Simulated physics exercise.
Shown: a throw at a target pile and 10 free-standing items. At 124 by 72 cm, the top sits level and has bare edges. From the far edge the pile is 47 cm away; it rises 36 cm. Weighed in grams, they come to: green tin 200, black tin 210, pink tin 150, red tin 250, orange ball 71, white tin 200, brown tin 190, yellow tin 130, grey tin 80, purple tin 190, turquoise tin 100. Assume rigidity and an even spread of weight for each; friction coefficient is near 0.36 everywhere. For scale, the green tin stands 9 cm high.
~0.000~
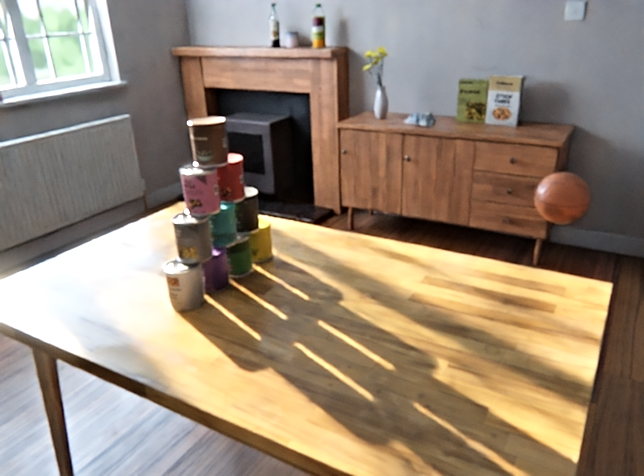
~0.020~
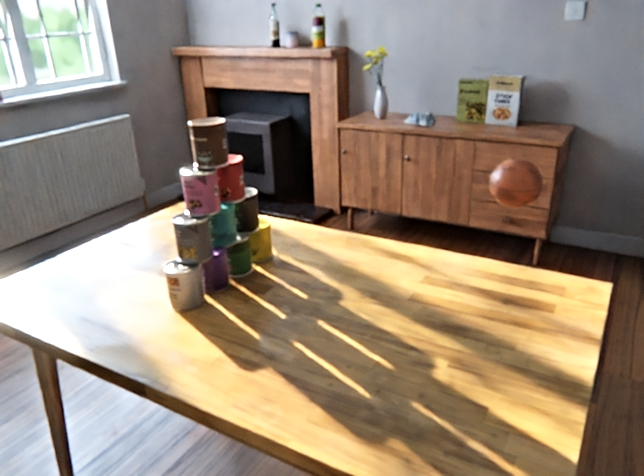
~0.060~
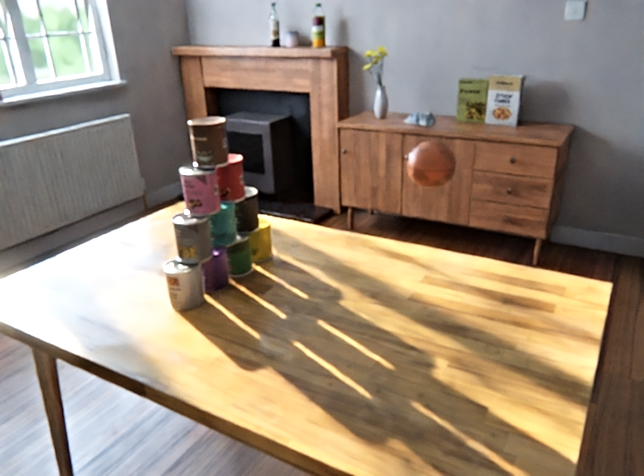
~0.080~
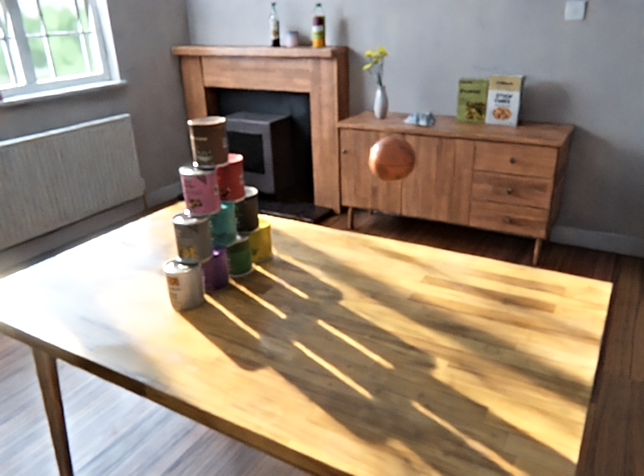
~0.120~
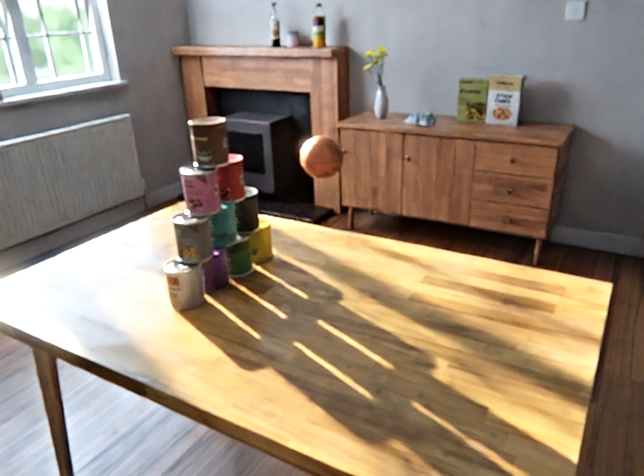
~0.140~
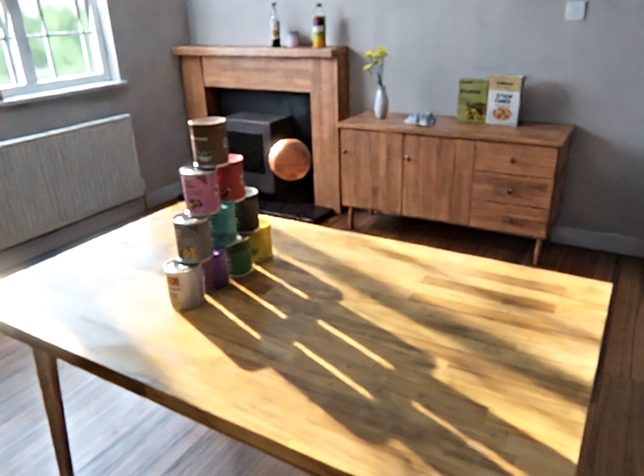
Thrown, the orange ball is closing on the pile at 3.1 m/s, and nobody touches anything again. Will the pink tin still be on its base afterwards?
It is overturned.
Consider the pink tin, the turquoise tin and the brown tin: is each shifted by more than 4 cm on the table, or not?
Here is how it goes: The pink tin moves off; next, the turquoise tin remains near its start; last, the brown tin moves off.
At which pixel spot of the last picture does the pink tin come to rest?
It finishes at roughly (172, 255).
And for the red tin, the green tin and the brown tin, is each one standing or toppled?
In the last frame the red tin remains up, the green tin remains up and the brown tin does not stay up.
Around 0.44 s, orange ball near (53, 299); pink tin at 58° to upright near (175, 209); brown tin at 25° to upright.
Around 0.64 s, pink tin on its side near (171, 256); brown tin upside down.
Around 1.04 s, pink tin on its side near (172, 256); brown tin on its side.
Finally (2.8 s), on their side or leaning hard on the table, pink tin and brown tin; the other 8 still in place (within 4 cm). Final places as that camera would see them, pink tin near (172, 255).
